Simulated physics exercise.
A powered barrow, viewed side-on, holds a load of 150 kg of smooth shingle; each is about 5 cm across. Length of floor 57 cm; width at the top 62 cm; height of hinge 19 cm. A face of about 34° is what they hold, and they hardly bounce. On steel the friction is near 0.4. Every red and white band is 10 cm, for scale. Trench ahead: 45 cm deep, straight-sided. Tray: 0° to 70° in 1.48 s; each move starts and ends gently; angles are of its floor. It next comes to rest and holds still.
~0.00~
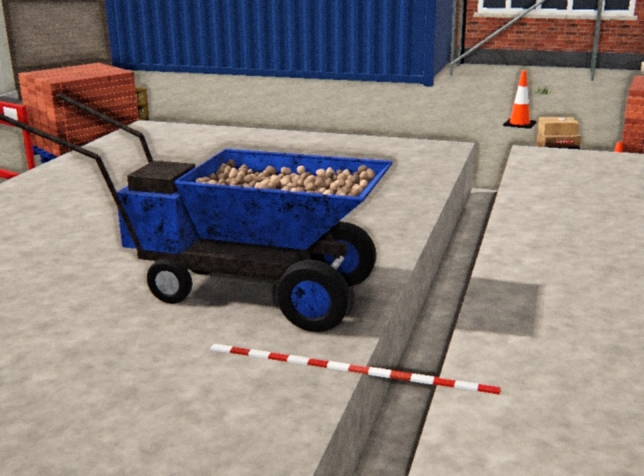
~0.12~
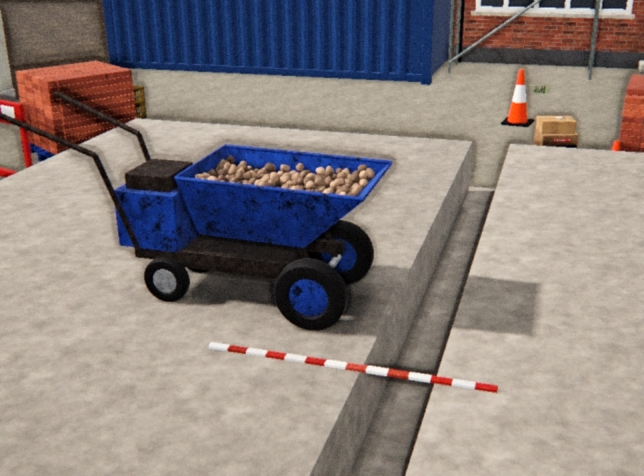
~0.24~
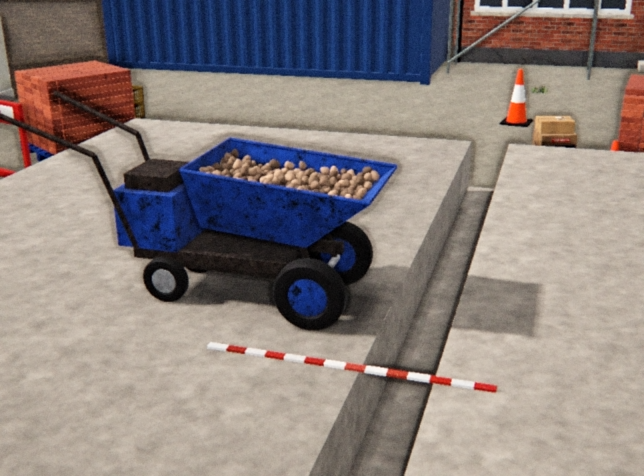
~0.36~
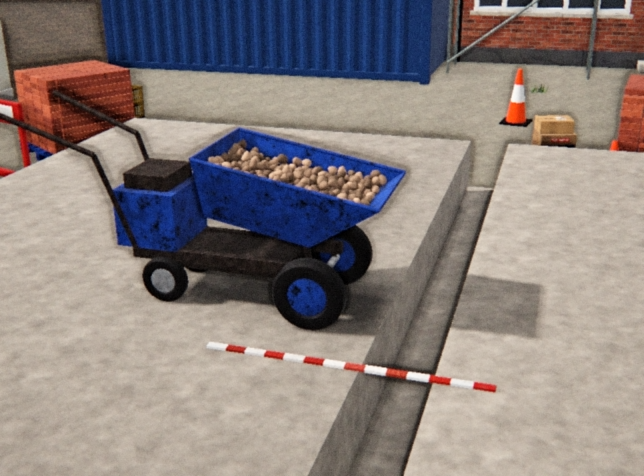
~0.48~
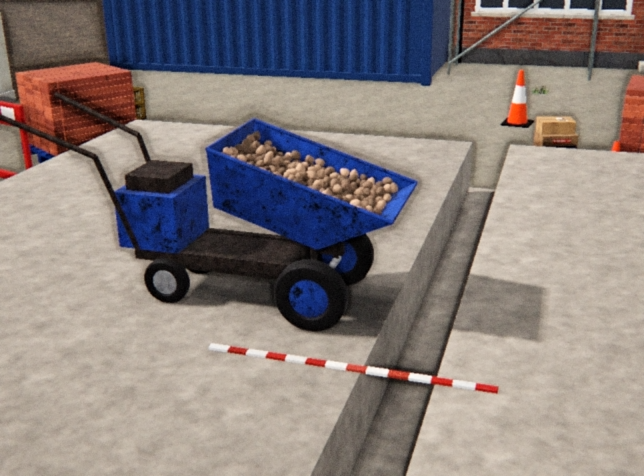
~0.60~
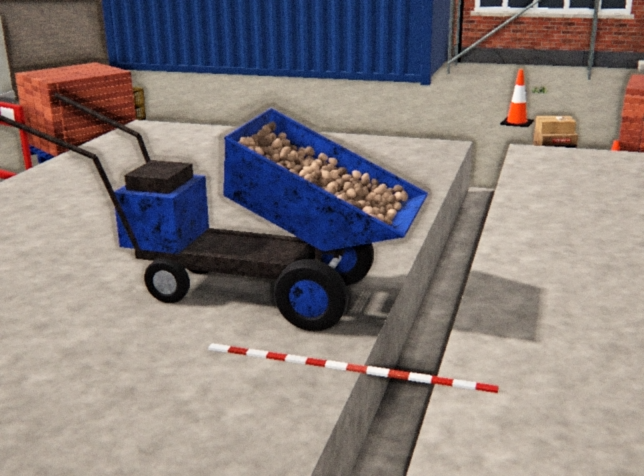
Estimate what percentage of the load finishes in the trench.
Roughly 24 percent.
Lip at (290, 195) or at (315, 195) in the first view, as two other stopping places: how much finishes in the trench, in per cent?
First some 100, then 90 per cent.
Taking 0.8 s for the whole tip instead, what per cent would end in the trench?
Then some 20 per cent would.
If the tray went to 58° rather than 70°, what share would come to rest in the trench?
Roughly 30% would end there.
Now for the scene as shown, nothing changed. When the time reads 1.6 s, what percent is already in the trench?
Close to 5 per cent at that time.
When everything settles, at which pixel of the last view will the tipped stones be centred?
Centre estimate: Around (500, 325).
After 1.1 s the floor is at 59°; 100 % in the tray; the foremost stones are at (443, 281).
After 1.6 s the floor is at 70°; 37 % in the tray, 6 % in the trench, 57 % past the trench; the foremost stones are at (593, 347).
After 1.9 s the floor is at 70°; 8 % in the tray, 14 % in the trench, 77 % past the trench; the foremost stones are past the picture's edge.
After 3.9 s the floor is at 70°; 0 % in the tray, 24 % in the trench, 76 % past the trench; the foremost stones are past the picture's edge.
